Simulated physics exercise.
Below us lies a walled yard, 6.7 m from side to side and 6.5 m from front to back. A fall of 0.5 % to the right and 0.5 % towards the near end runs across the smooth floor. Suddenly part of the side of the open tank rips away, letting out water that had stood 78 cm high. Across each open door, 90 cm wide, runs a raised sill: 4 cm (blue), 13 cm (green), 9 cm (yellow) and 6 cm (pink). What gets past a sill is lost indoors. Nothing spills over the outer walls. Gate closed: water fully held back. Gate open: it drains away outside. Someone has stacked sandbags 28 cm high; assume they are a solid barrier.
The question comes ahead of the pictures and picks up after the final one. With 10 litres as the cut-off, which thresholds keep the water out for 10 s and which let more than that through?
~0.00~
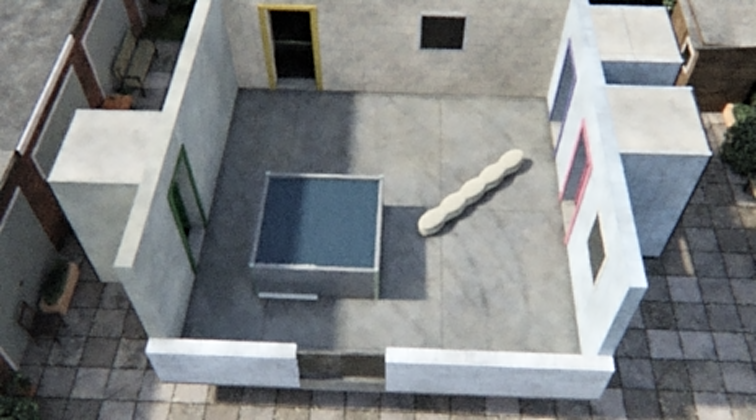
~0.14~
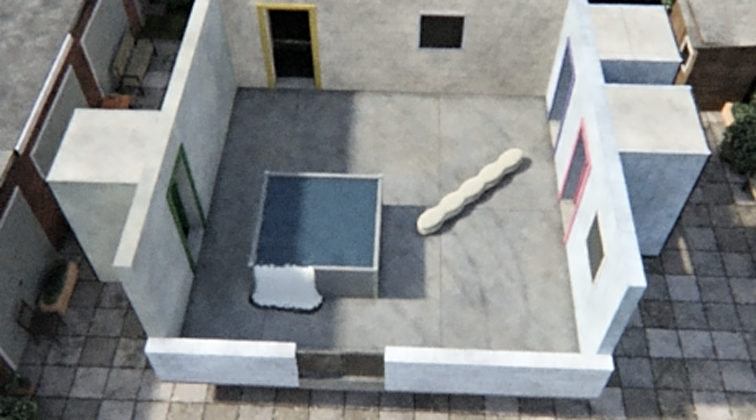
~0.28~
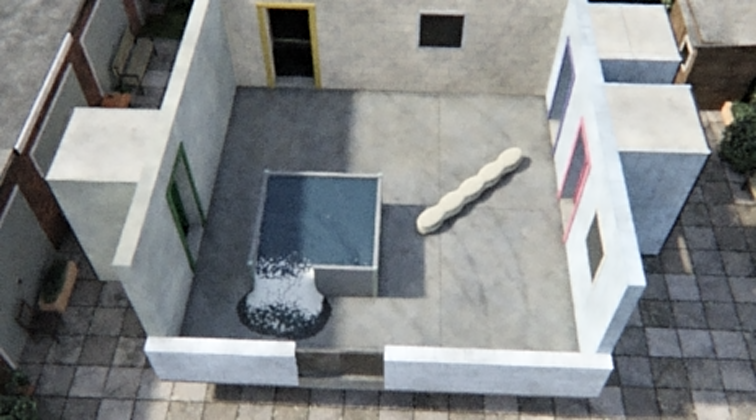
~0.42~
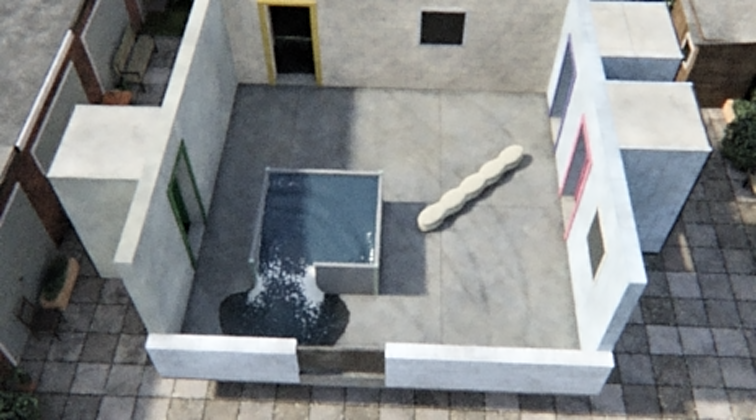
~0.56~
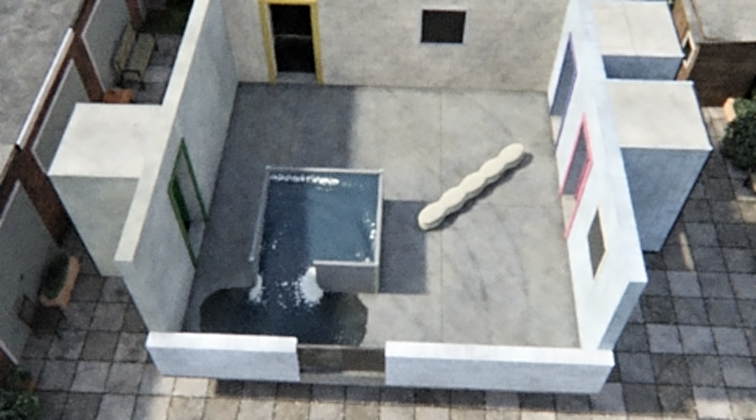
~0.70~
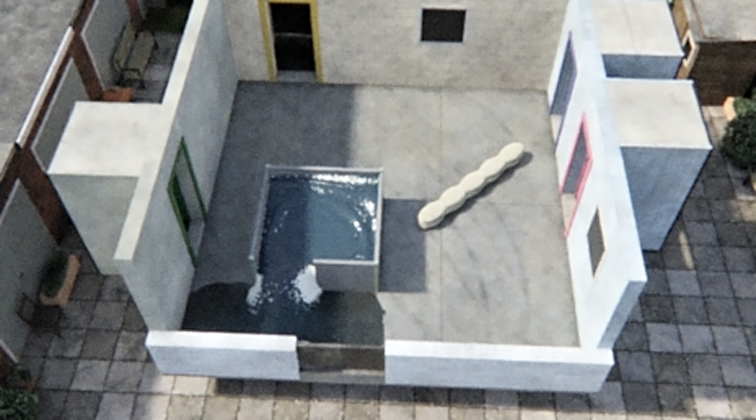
Over 10 s: The blue door lets too much through; the green door holds it off; the yellow door lets too much through; the pink door lets too much through.
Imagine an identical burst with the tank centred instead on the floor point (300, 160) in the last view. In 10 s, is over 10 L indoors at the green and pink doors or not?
So the green door tops the limit and the pink door tops the limit.
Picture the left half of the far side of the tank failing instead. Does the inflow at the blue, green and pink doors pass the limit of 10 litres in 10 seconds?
Then blue would come out on the high side, green on the low side and pink on the low side.
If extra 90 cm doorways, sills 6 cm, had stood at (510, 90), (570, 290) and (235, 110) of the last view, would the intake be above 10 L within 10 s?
Result in order - more than that, more than that, more than that.
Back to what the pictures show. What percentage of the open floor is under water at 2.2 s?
About 30 per cent.
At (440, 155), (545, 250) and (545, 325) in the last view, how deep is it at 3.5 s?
Taking the spots in order: 0 cm, 10 cm, 9 cm.
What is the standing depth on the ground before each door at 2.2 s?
Depth readings (cm): Blue = 0; green = 9; yellow = 0; pink = 0.
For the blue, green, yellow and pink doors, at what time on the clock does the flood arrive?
So blue at 4.0 s, green at 1.6 s, yellow at 3.2 s, and pink at 3.2 s.
After 1.4 s water covers 15 % of the floor and is deepest (72 cm) near (176, 353); blue door not reached, green door not reached, yellow door not reached, pink door not reached.
After 2.2 s water covers 30 % of the floor and is deepest (50 cm) near (176, 353); blue door not reached, green door 9 cm at the sill, 0 L in, yellow door not reached, pink door not reached.
After 3.5 s water covers 60 % of the floor and is deepest (33 cm) near (264, 357); blue door not reached, green door 10 cm at the sill, 0 L in, yellow door 4 cm at the sill, 1 L in, pink door 9 cm at the sill, 0 L in.
After 6.0 s water covers 75 % of the floor and is deepest (20 cm) near (264, 357); blue door 7 cm at the sill, 2 L in, green door 7 cm at the sill, 0 L in, yellow door 13 cm at the sill, 67 L in, pink door 8 cm at the sill, 10 L in.
After 10.0 s water covers 95 % of the floor and is deepest (16 cm) near (494, 158); blue door 11 cm at the sill, 60 L in, green door 4 cm at the sill, 0 L in, yellow door 8 cm at the sill, 93 L in, pink door 12 cm at the sill, 36 L in.
